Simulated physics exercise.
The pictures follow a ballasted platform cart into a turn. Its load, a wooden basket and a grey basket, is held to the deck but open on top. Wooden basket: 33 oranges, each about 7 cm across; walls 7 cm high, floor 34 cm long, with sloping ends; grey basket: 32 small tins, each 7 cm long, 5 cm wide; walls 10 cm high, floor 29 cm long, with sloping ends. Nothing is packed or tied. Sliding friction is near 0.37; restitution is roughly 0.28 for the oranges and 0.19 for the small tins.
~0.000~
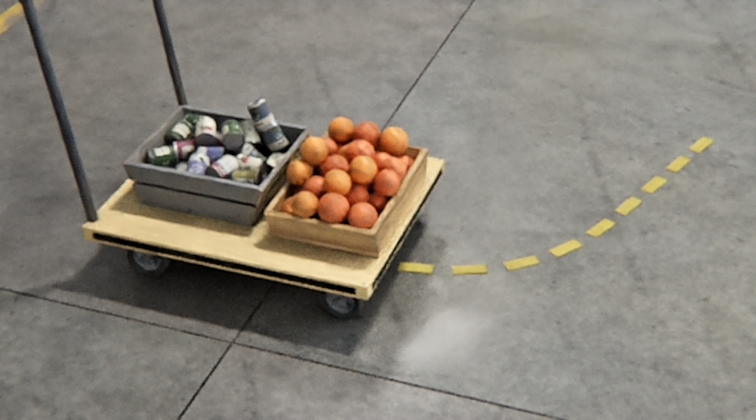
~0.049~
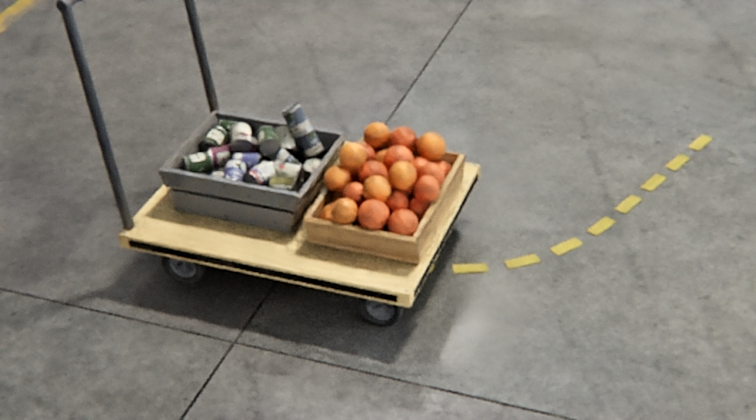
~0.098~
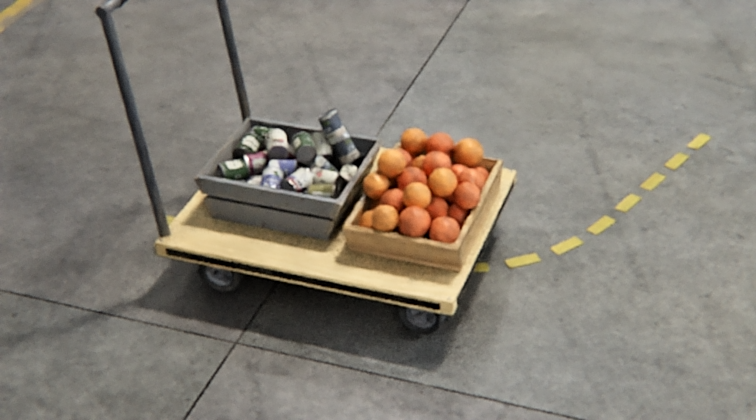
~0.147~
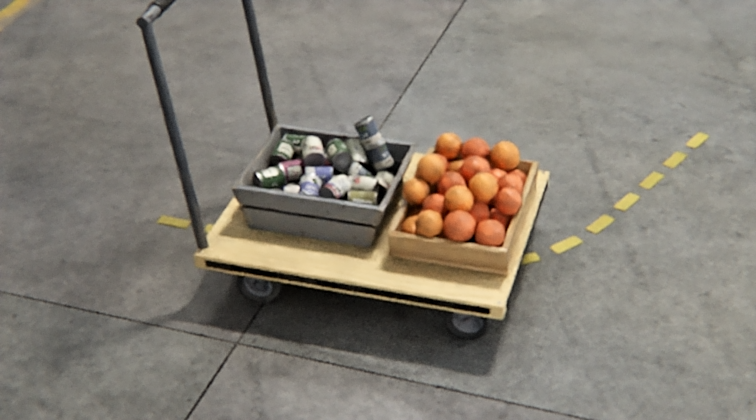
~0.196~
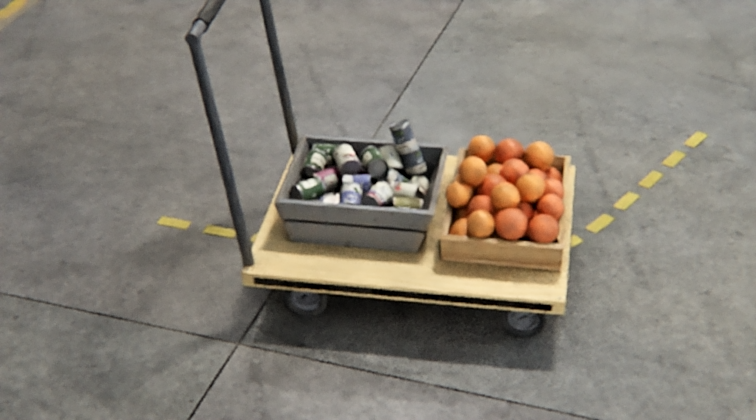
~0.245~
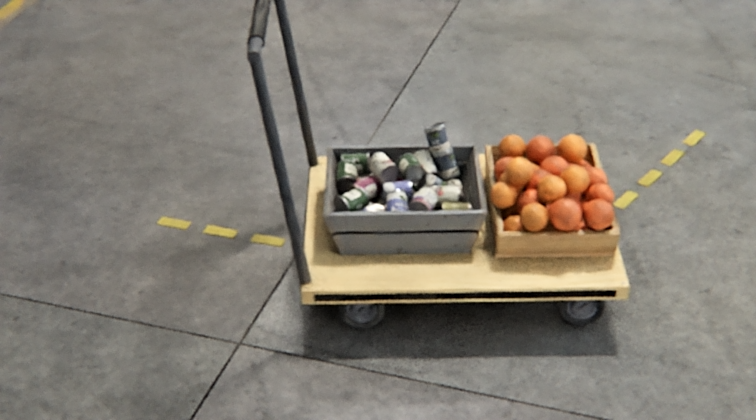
On a grey concrete floor, a flat wooden cart carrying a grey basket of small tins and a wooden basket of orange fruit rolled right along a dashed yellow line, then began turning left.
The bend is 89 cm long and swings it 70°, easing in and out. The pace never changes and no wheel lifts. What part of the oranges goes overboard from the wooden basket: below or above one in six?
Out of the wooden basket go more than one in six of the oranges.
After 0.32 s, the wooden basket is down by 2 of 33 and the grey basket has all 32.
After 0.40 s, the wooden basket is down by 8 of 33 and the grey basket has all 32.
After 0.53 s, the wooden basket is down by 11 of 33 and the grey basket has all 32.
When it is over (at 0.99 s), the wooden basket is down by 12 of 33 and the grey basket is down by 1 of 32. Asked share, 12 of 33, 36 per cent.
